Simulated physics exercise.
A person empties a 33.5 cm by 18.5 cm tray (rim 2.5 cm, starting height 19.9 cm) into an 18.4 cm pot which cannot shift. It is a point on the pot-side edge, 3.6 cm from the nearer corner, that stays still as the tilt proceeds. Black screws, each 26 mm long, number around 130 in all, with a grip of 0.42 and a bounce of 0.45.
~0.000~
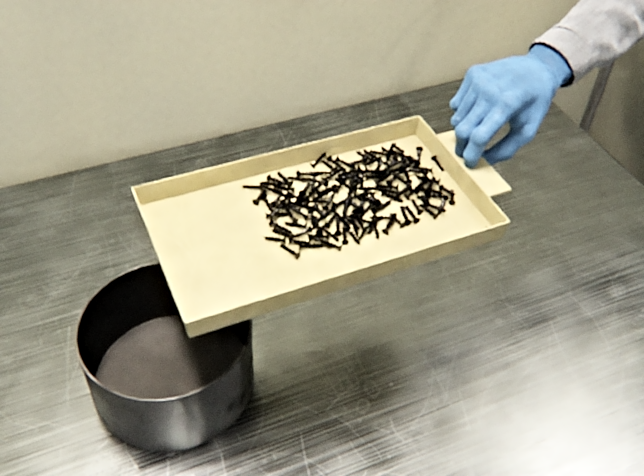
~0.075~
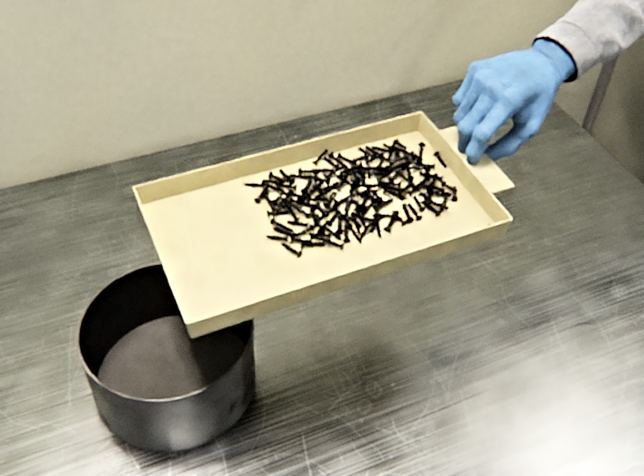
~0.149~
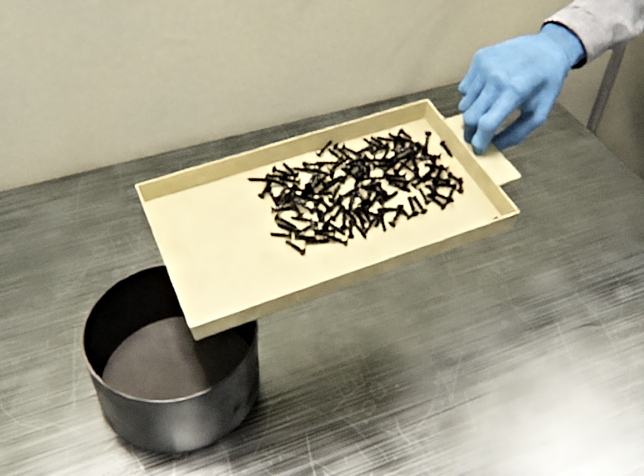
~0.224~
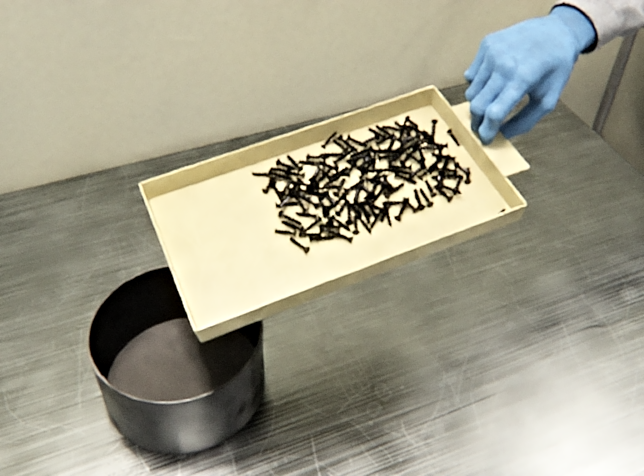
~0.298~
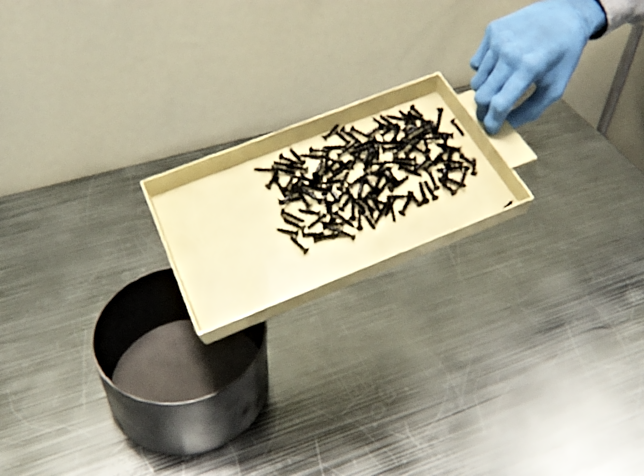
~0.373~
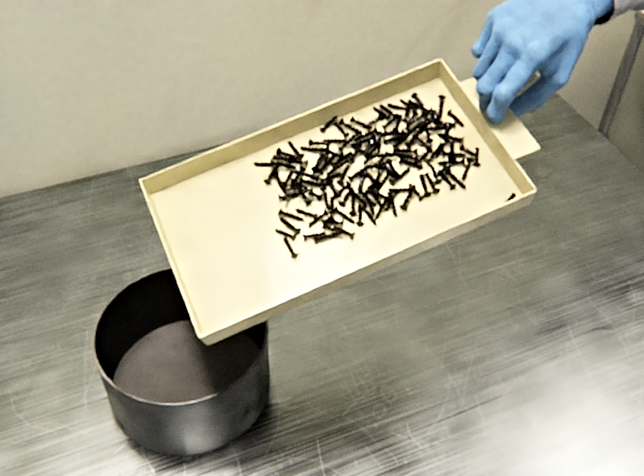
On a scratched metal table against a pale wall, a cream tray of black screws sits with its left end over the rim of a dark round pot. A blue-gloved hand grips the tab at the right and gradually raises that end, tilting the tray leftward, while the screws stay bunched toward the right.
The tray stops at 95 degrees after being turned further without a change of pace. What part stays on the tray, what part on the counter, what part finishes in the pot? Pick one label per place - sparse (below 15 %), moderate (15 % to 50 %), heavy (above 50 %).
Left on the tray: Sparse; counter: Heavy; pot: Sparse.
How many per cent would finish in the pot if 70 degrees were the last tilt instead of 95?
Estimate: Roughly 0 percent.
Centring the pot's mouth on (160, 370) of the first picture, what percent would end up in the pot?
I'd expect near 70 per cent.
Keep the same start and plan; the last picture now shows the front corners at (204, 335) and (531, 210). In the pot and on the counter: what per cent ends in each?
Pot 0, counter 100.
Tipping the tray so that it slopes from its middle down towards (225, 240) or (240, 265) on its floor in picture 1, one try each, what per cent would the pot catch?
That would be close to 75 per cent and then close to 60 per cent.
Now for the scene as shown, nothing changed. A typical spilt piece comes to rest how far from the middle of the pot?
Roughly 16 cm from the centre.
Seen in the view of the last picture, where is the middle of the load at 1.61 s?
My estimate is roughly (220, 315).
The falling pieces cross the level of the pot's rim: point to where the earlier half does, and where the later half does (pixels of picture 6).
I'd mark about (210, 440) for the first half, then (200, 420) for the second.
Then, at 1.12 s, tilt 53 degrees; the tray holds 100 %, the pot 0 %.
Then, at 1.61 s, tilt 77 degrees; the tray holds 95 %, the pot 0 %.
After 2.18 s, tilt 95 degrees; the tray holds 15 %, the pot 5 %.
At rest (3.3 s), tray 0 %, counter 90 %, pot 10 %.
